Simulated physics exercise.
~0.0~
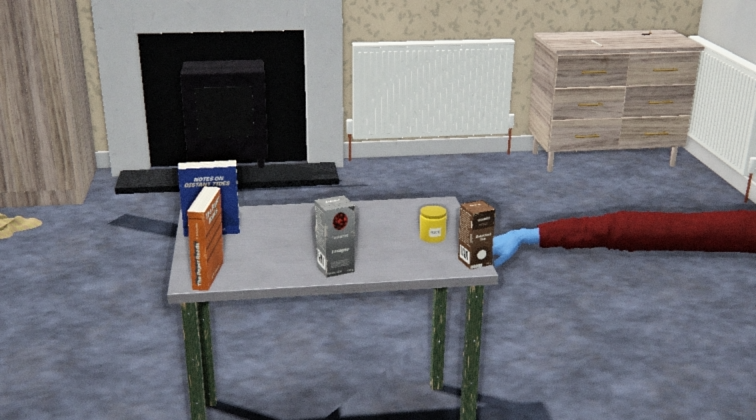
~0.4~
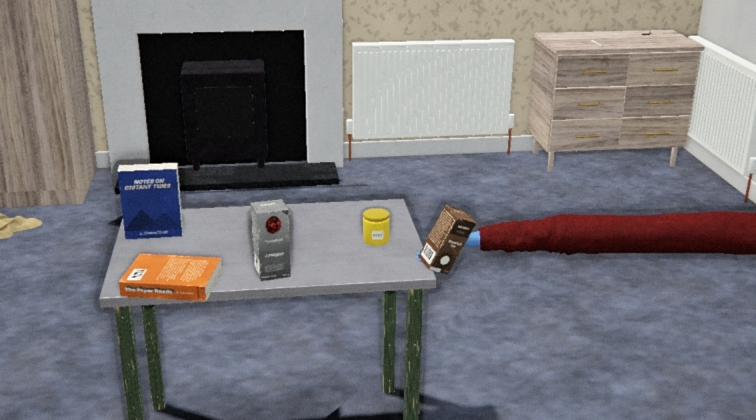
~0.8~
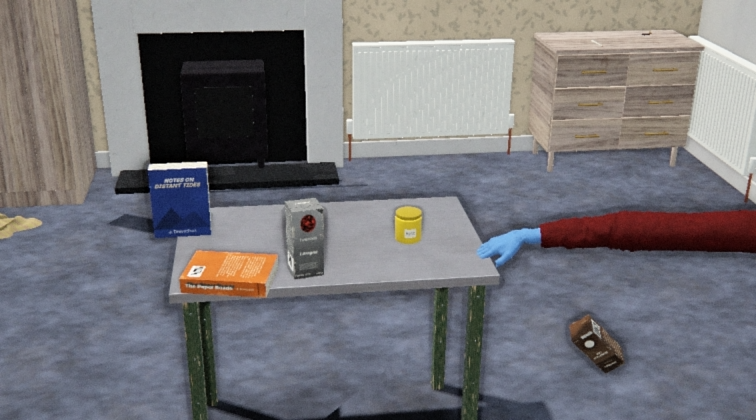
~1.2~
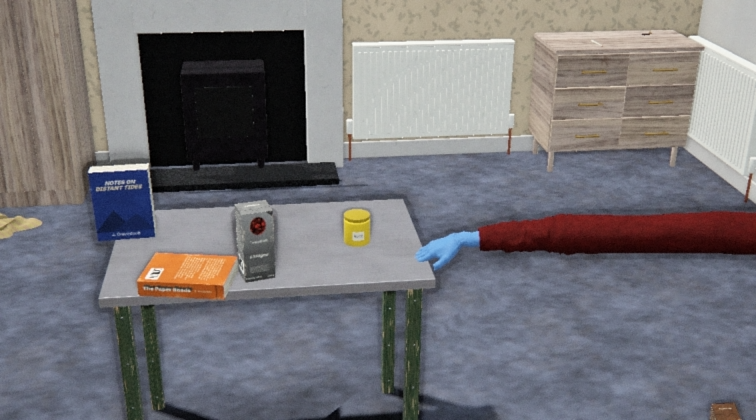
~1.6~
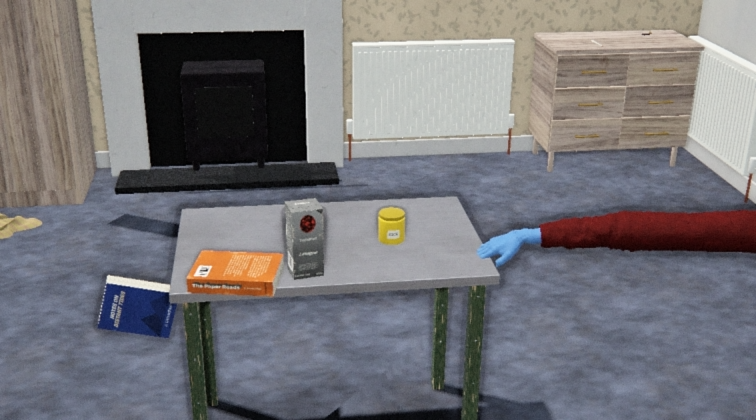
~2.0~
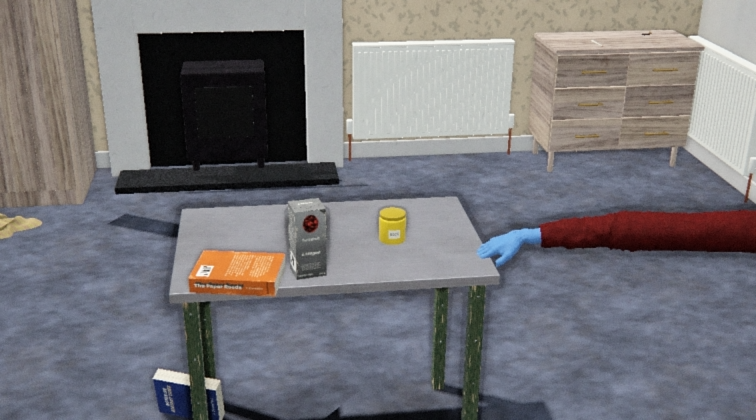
In a living room, a gloved hand jerks a table, and two items fall off.
